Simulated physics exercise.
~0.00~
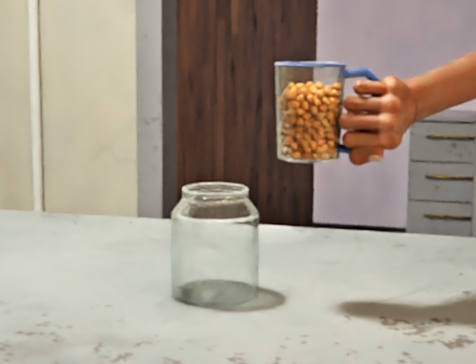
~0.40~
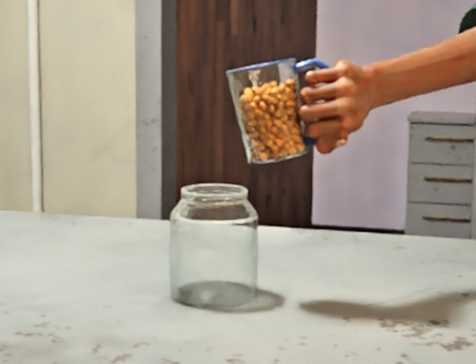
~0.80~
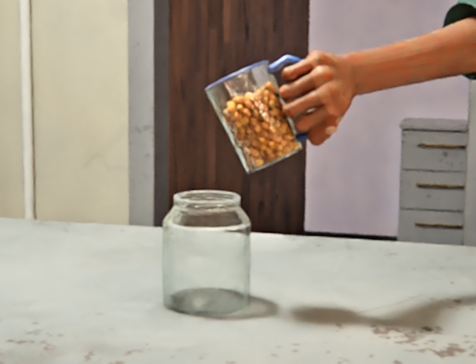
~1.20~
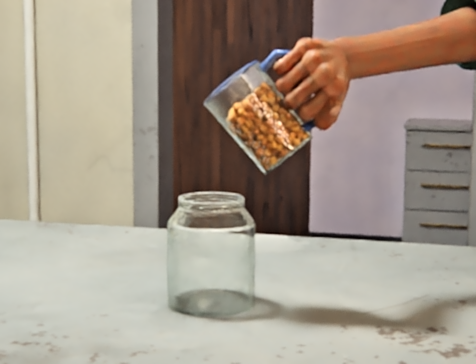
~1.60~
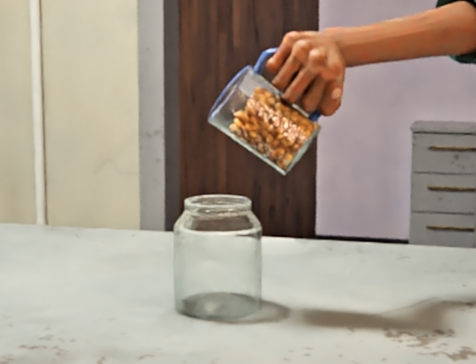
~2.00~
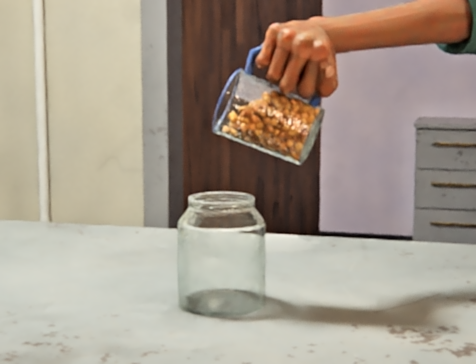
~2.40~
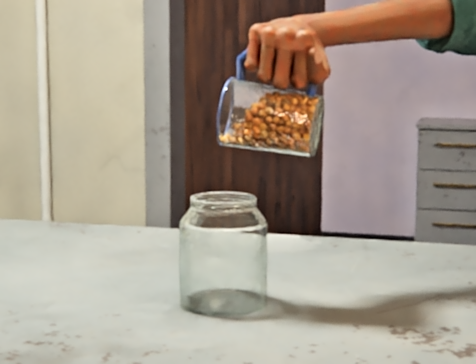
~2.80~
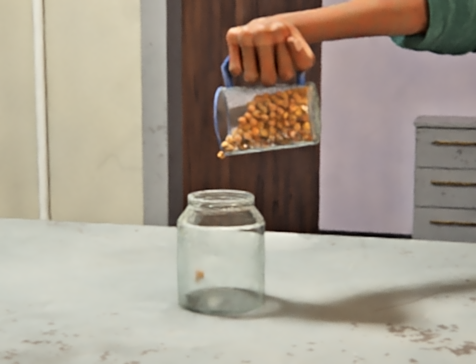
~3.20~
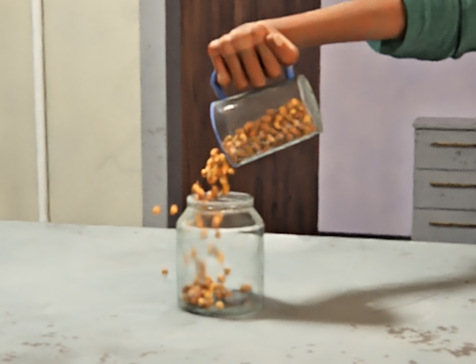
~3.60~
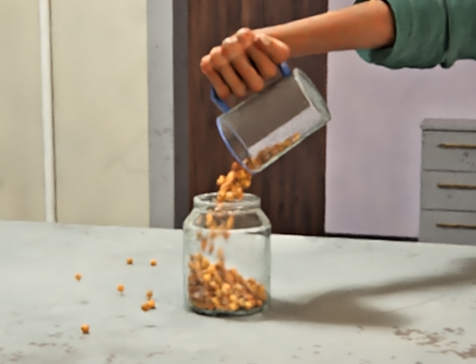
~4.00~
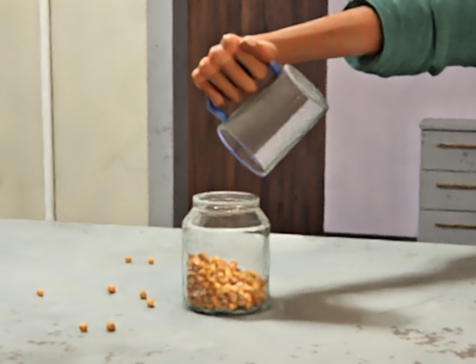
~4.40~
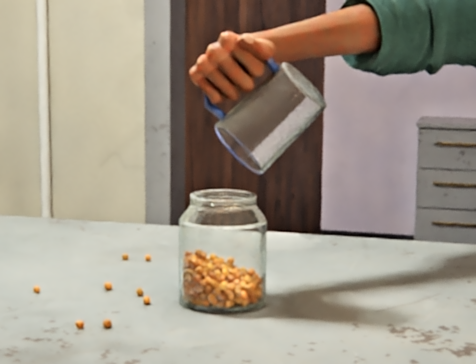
A hand moved a clear cup of roasted chickpeas left over an open glass jar and tipped it until they poured out, leaving the cup empty and the jar partly filled, with a few stray chickpeas scattered on the table to its left.
